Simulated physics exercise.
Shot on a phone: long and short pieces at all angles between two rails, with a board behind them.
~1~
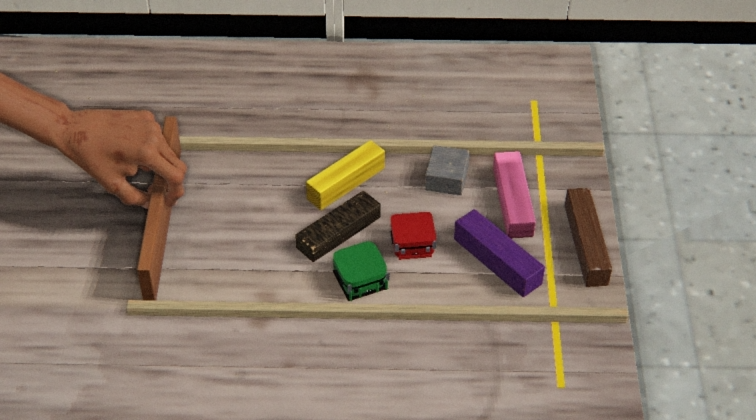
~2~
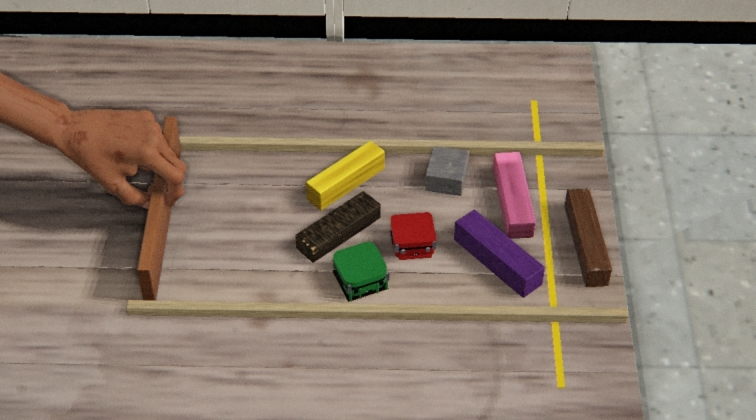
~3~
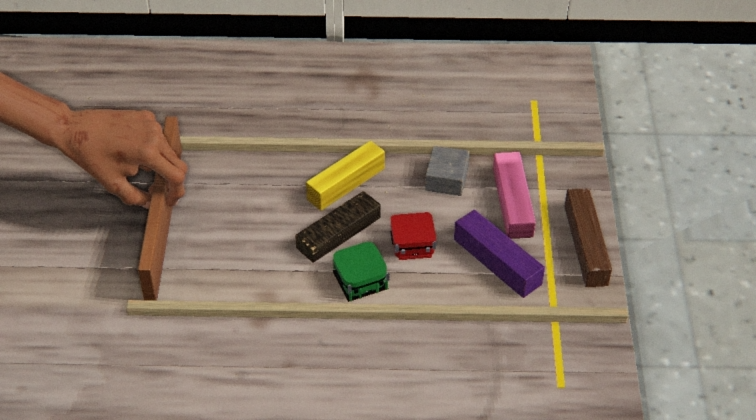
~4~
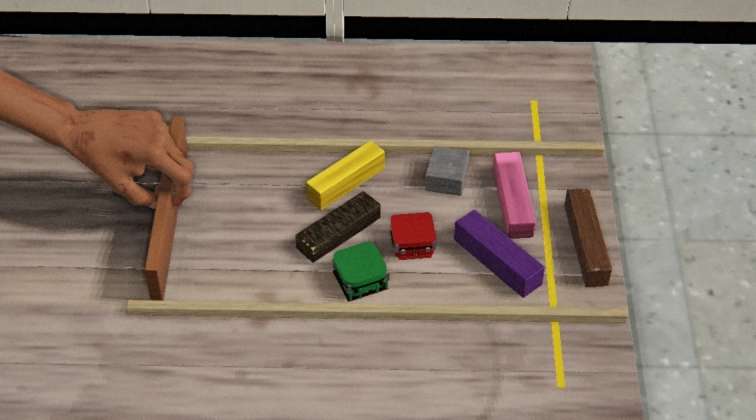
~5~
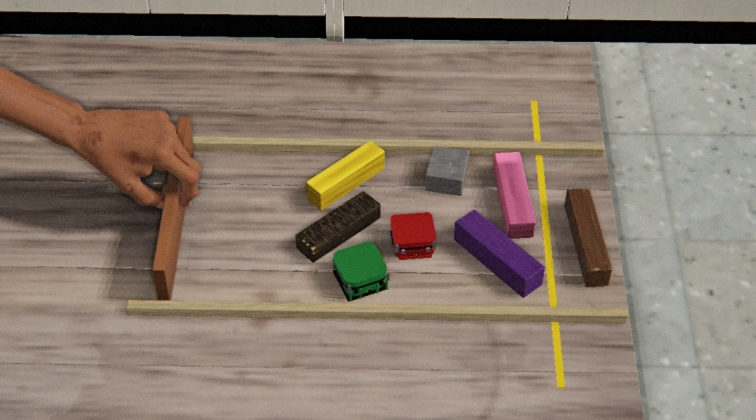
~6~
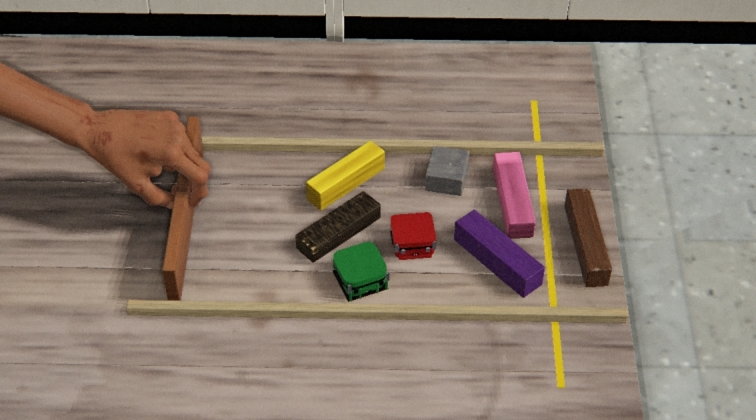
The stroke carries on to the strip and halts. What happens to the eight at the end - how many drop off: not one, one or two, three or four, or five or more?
Turns out three or four get pushed past the edge and drop.
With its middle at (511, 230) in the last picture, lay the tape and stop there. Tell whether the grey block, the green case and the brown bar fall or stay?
The grey block: It is still there. The green case: It is still there. The brown bar: It is gone.
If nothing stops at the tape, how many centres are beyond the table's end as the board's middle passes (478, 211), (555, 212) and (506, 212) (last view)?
It would be 0, 3 and 1.
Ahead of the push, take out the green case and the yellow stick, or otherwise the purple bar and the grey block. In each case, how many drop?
You'd see 2 fallen, and 1 in the other try.
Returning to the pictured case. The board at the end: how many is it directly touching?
The answer is 3.
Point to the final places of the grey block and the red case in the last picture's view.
About (582, 172), and the other about (600, 258).
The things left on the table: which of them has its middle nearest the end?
Answer: The red case.
Soon after, none off yet; brown bar at rest near (587, 237); pink stick at rest near (514, 194); purple bar at rest near (498, 253).
At rest, the number that fall off is three or four; fallen, purple bar, pink stick and brown bar.
